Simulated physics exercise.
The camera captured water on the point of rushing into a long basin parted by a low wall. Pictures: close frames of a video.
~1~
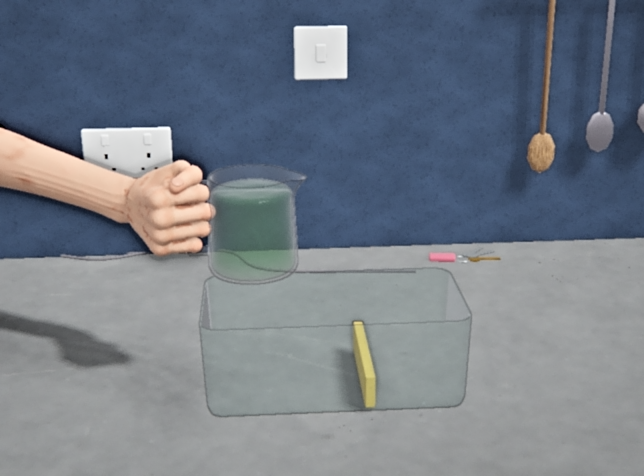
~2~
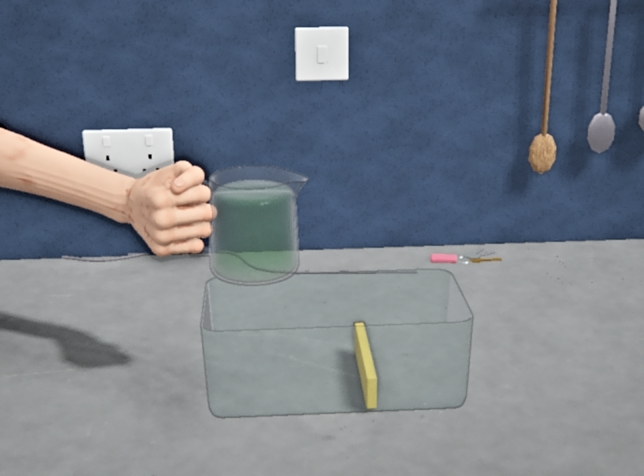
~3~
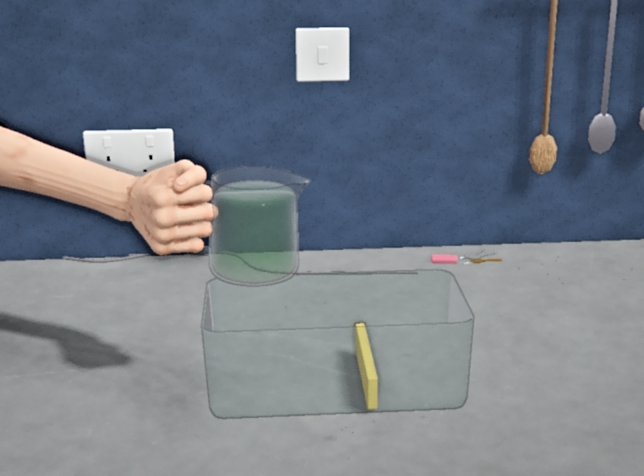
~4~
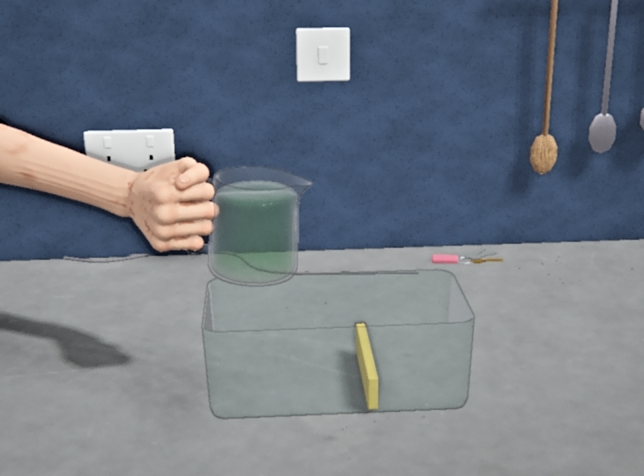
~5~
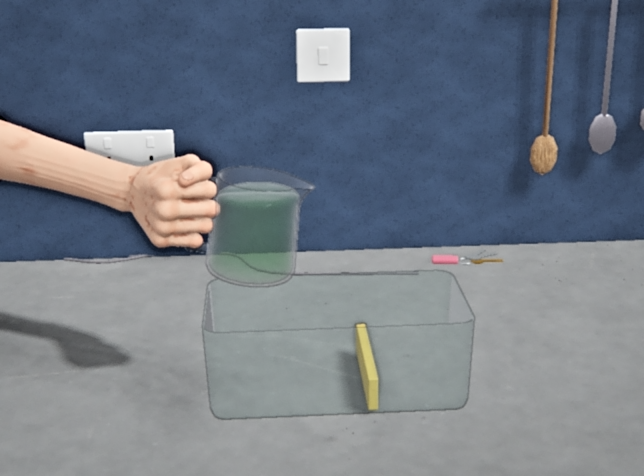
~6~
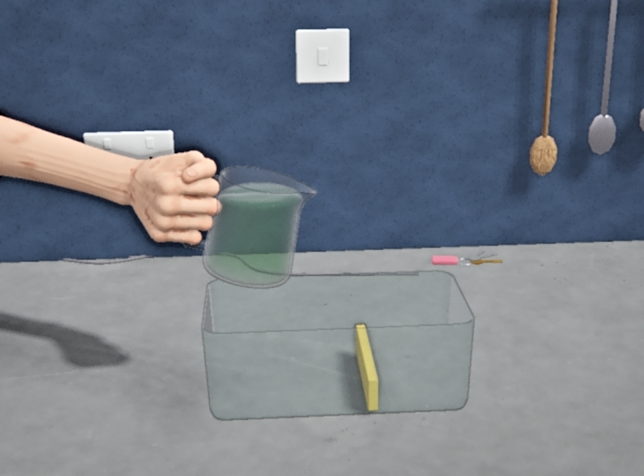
On a grey counter, a hand slightly tilts a jug of green liquid rightward above a clear basin.
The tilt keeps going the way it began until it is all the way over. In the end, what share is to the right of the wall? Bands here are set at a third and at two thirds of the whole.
The share right of the wall is going to reach a third without passing two thirds.
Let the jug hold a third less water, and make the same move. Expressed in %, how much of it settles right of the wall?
Near 15 parts in a hundred.
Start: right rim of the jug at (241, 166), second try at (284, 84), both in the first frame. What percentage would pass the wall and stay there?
It comes out at around 5 percent and then around 50 percent.
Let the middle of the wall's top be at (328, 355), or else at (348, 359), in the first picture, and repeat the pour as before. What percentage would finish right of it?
The first placement leaves close to 90 per cent, the second close to 60 per cent.
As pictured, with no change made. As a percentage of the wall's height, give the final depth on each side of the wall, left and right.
Left of the wall 30 %, right of the wall 40 %.
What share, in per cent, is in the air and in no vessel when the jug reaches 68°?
Share in flight: Approx. 10 %.
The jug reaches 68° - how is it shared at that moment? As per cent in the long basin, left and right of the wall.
Left 0, right 5.
A moment on, the jug is tipped part way and 81 per cent is still to pour, 1 is left of the wall and 6 right of it.
Next, the jug is tipped right over and 25 per cent is still to pour, 26 is left of the wall and 37 right of it.
Then the jug is tipped right over and 1 per cent is still to pour, 55 is left of the wall and 42 right of it.
Later the jug is tipped right over and 0 per cent is still to pour, 56 is left of the wall and 43 right of it.
At rest 56 per cent lies left of the wall, 43 right of it and 1 outside.
